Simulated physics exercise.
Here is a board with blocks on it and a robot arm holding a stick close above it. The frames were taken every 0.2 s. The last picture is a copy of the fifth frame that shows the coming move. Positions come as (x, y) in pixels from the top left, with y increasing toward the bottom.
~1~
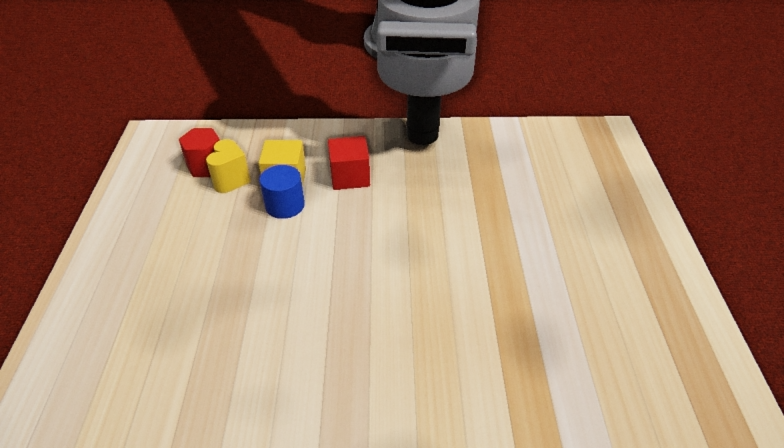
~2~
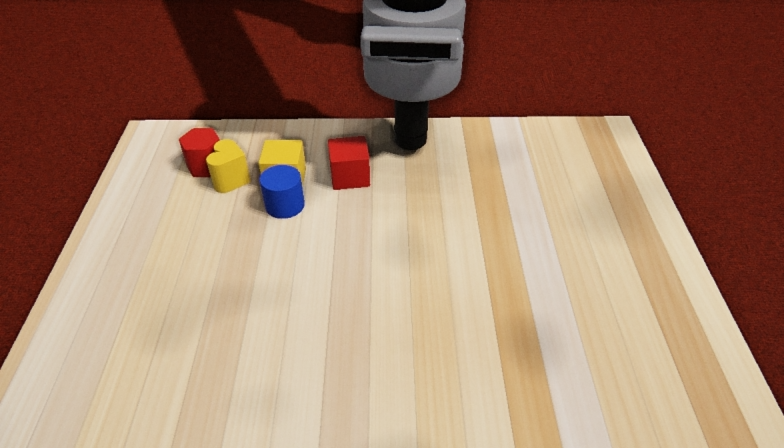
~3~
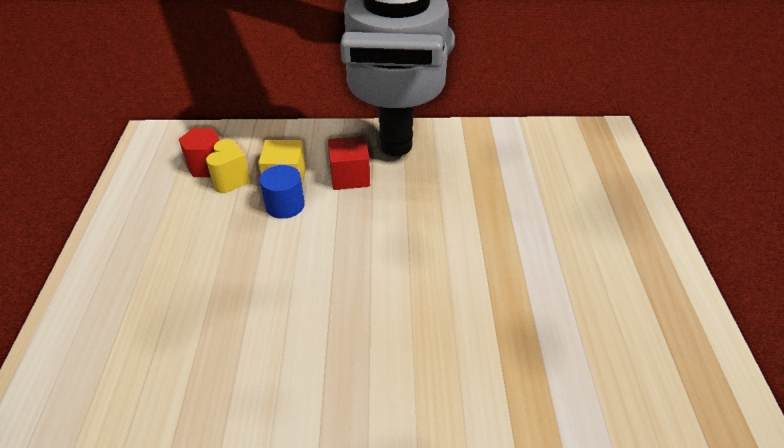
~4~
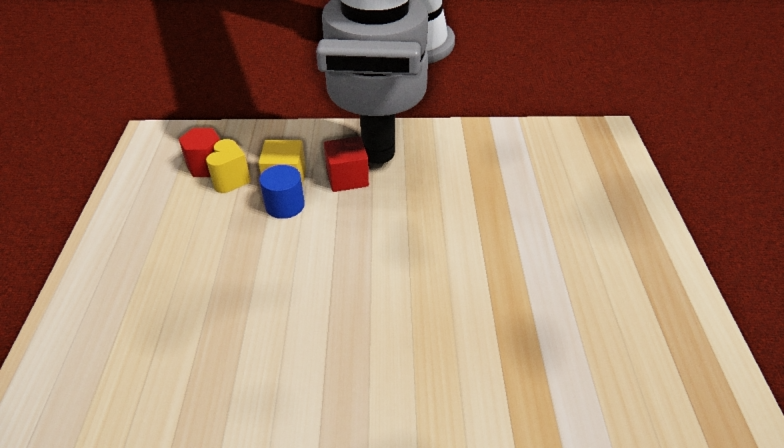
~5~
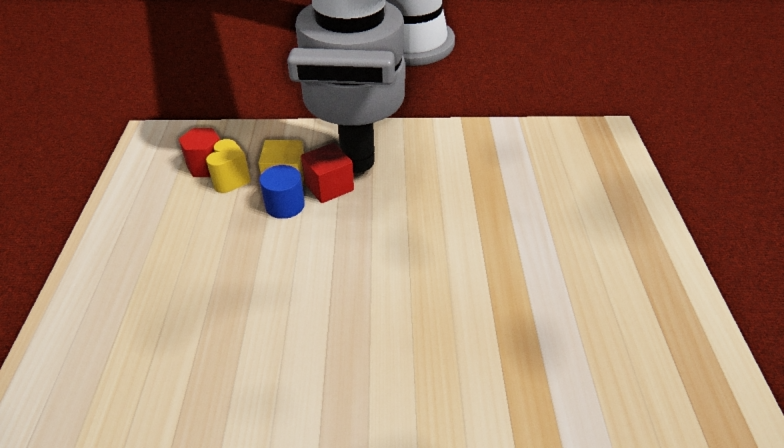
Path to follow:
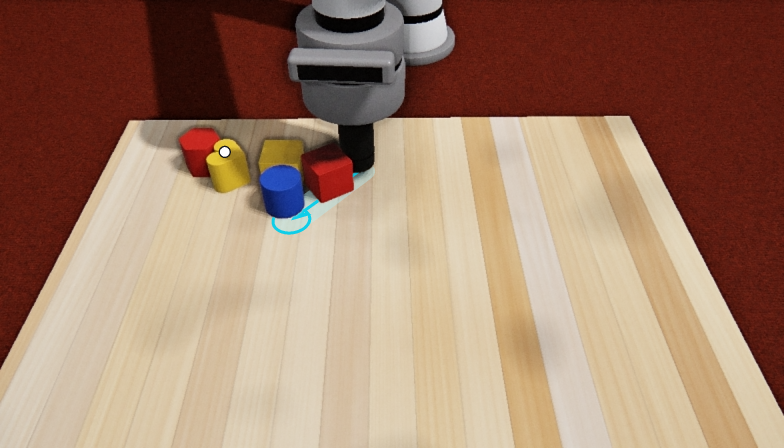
The clip opens on a wooden board with red, yellow and blue blocks grouped at the upper left and a robot arm's dark stick to their right. The stick slides left and slightly down to the red square block, then pushes it a short way left, turning it beside the blue round block.
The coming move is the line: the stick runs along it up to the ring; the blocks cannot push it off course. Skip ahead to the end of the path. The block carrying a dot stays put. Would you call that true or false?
My answer: True.
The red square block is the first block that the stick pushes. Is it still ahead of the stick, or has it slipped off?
The block stays ahead.
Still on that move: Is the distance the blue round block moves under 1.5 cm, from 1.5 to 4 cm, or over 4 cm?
Net shift: Above 4 cm.
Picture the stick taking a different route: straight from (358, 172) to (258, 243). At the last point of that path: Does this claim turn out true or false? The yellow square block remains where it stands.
My answer: False.
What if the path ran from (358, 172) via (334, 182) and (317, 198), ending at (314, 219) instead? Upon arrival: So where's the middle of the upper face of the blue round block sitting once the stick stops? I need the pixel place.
In the picture, it is at (226, 203).
The drawn path runs from (358, 172) to (291, 220); the dot is on the yellow heart-shaped block.
On the path given first. One third of the way, stick at (336, 179); blue round block at (262, 186); yellow square block at (272, 151), turned 20° clockwise; red square block at (301, 174).
Two thirds of the way, stick at (314, 195); blue round block at (233, 197); yellow square block at (272, 151), turned 20° clockwise; red square block at (276, 189).
At the end, stick at (290, 211); yellow heart-shaped block not moved; blue round block at (203, 206); yellow square block at (272, 151), turned 20° clockwise; red square block at (247, 205), turned 20° clockwise.
